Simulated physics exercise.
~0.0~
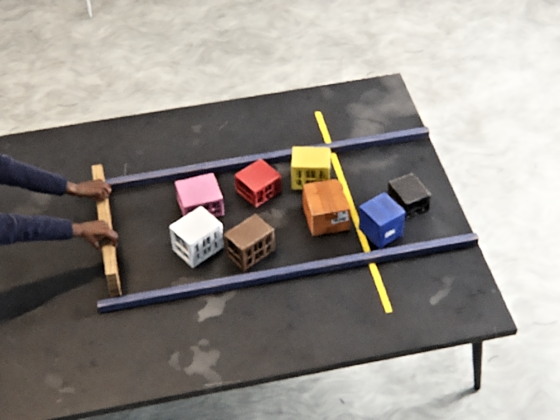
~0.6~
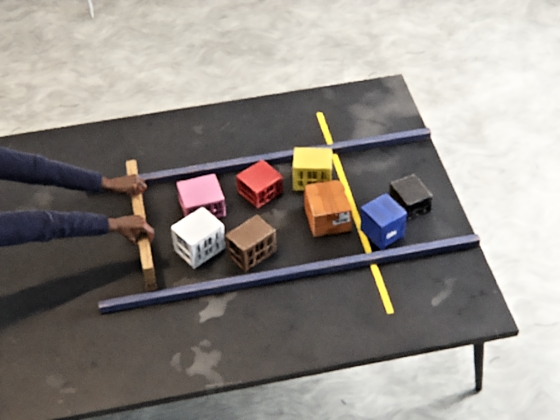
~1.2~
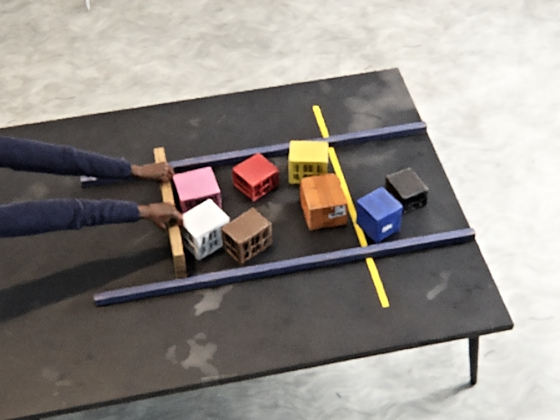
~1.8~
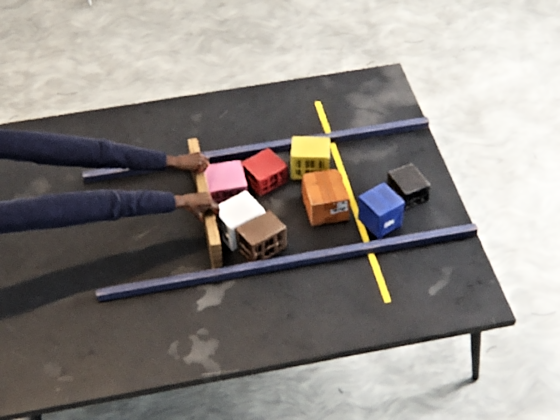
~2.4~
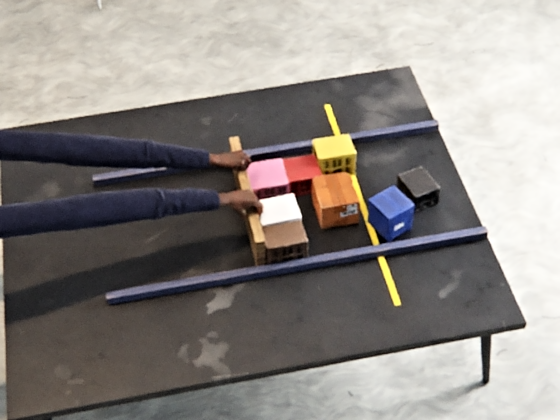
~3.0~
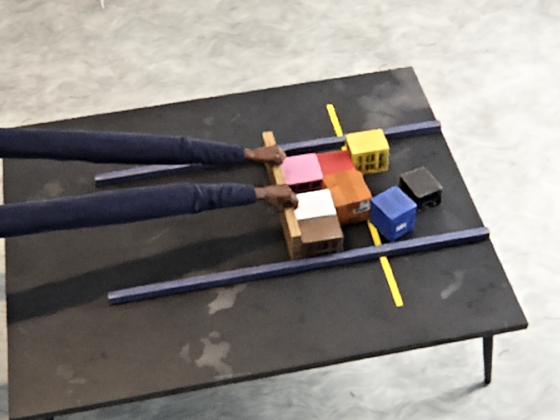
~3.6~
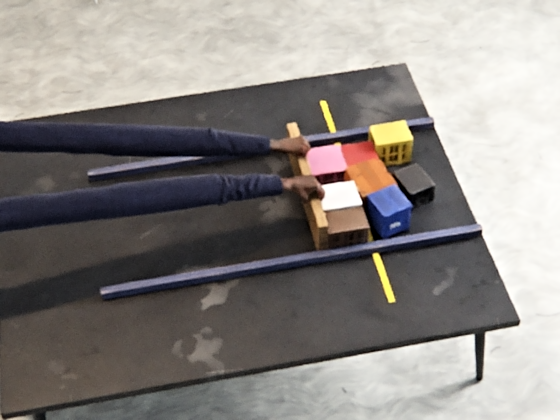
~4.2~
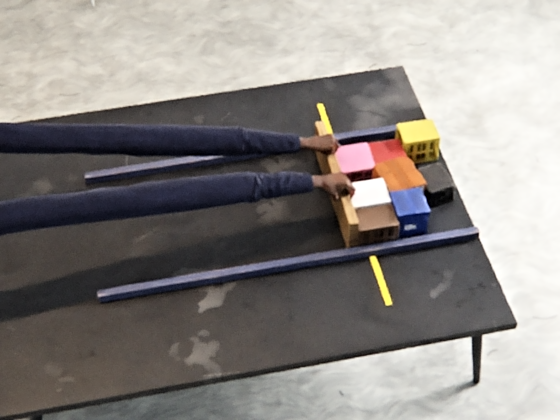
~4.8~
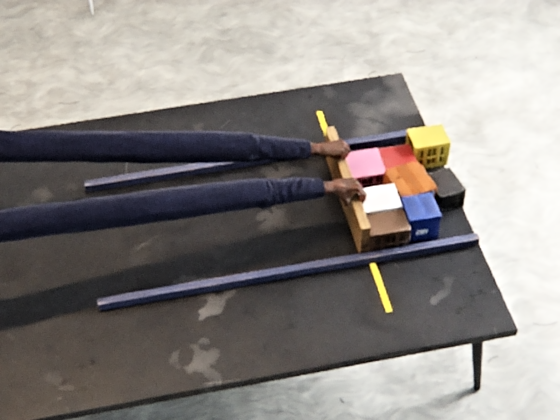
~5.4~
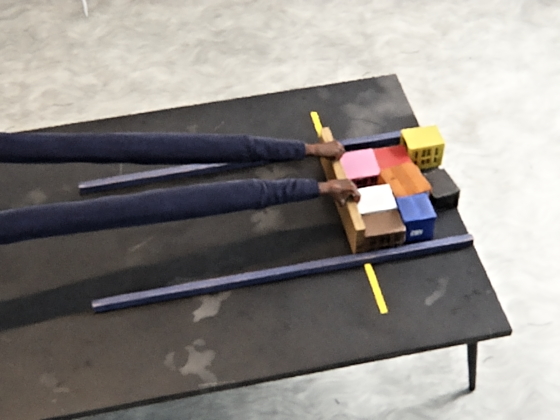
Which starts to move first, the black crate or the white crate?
The white crate starts to move first, as the plank reaches it early on. The black crate stays still until the bunched crates are pushed close to the right end of the table.
